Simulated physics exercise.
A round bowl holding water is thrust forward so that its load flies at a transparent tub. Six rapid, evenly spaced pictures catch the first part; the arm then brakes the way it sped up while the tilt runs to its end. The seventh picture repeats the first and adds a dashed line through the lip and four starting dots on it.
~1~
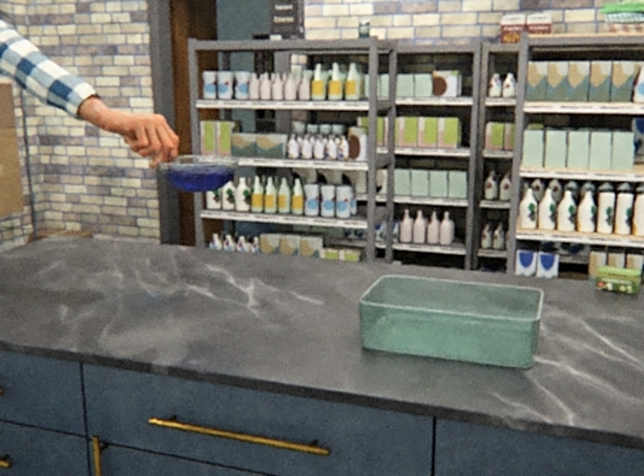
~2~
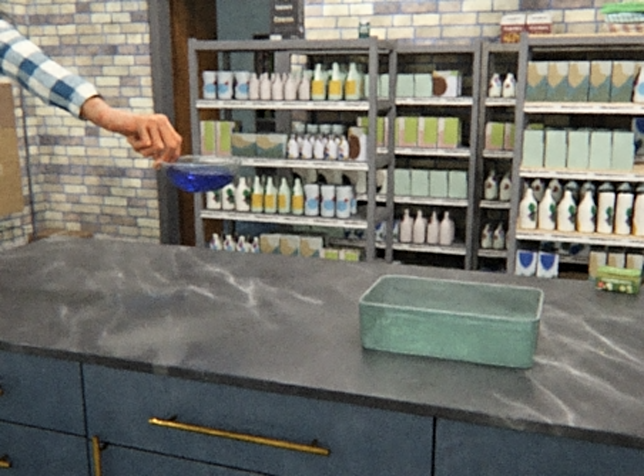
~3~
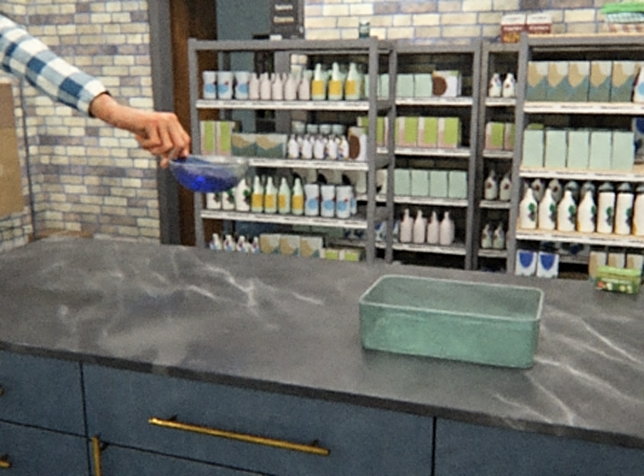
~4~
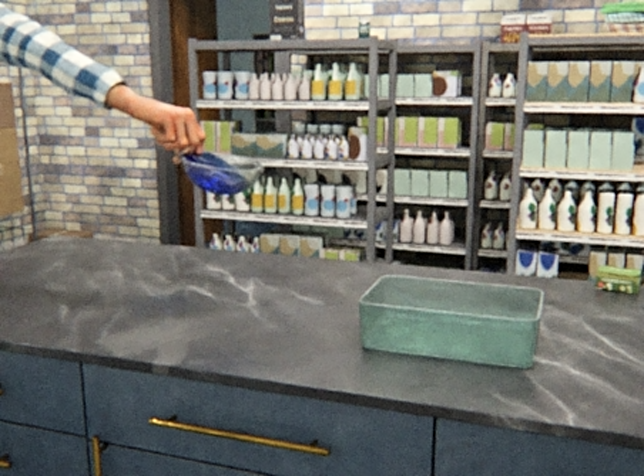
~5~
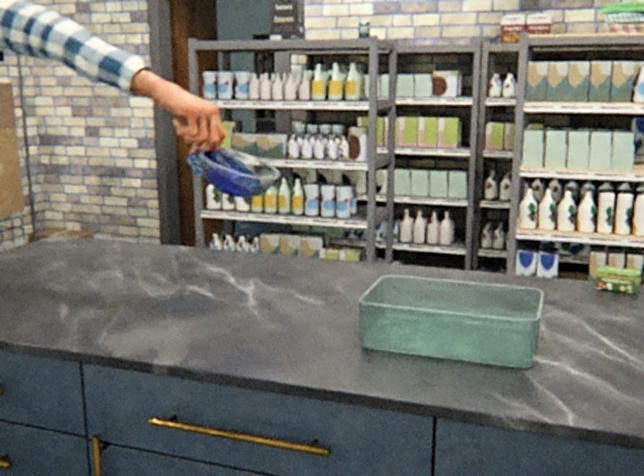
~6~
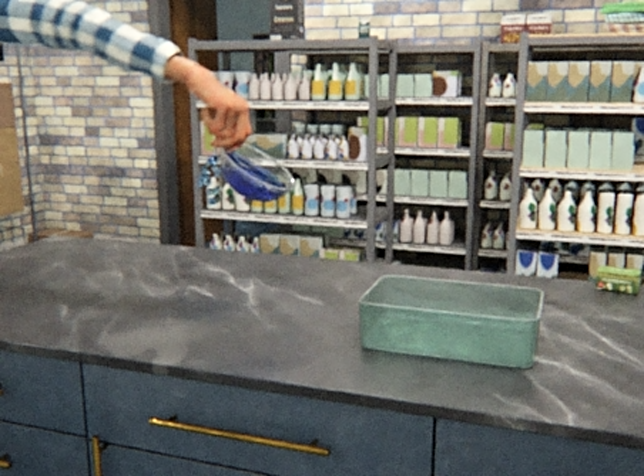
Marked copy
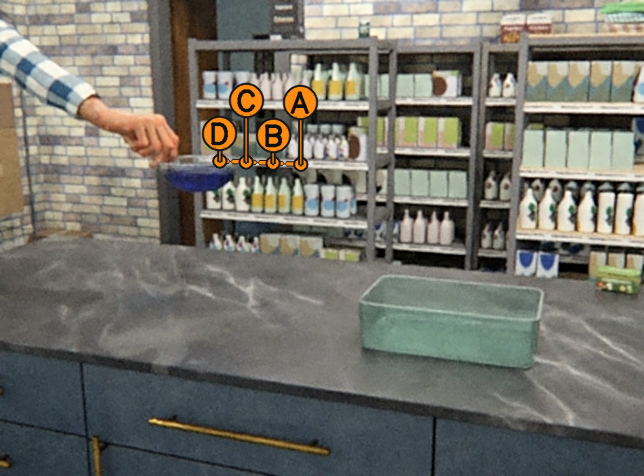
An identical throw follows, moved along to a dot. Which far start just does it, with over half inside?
D is the one.
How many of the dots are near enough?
All of them.
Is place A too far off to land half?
No, that is safe.
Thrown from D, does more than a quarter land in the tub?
Yes, clearly.
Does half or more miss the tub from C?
No.
In orange, A at (300, 164); B at (273, 163); C at (246, 162); D at (219, 161).
With A, about 72 % lands in the tub, 15 % falls short and 14 % goes beside or beyond.
With B, about 69 % lands in the tub, 10 % falls short and 21 % goes beside or beyond.
With C, about 74 % lands in the tub, 11 % falls short and 15 % goes beside or beyond.
With D, about 65 % lands in the tub, 24 % falls short and 11 % goes beside or beyond.
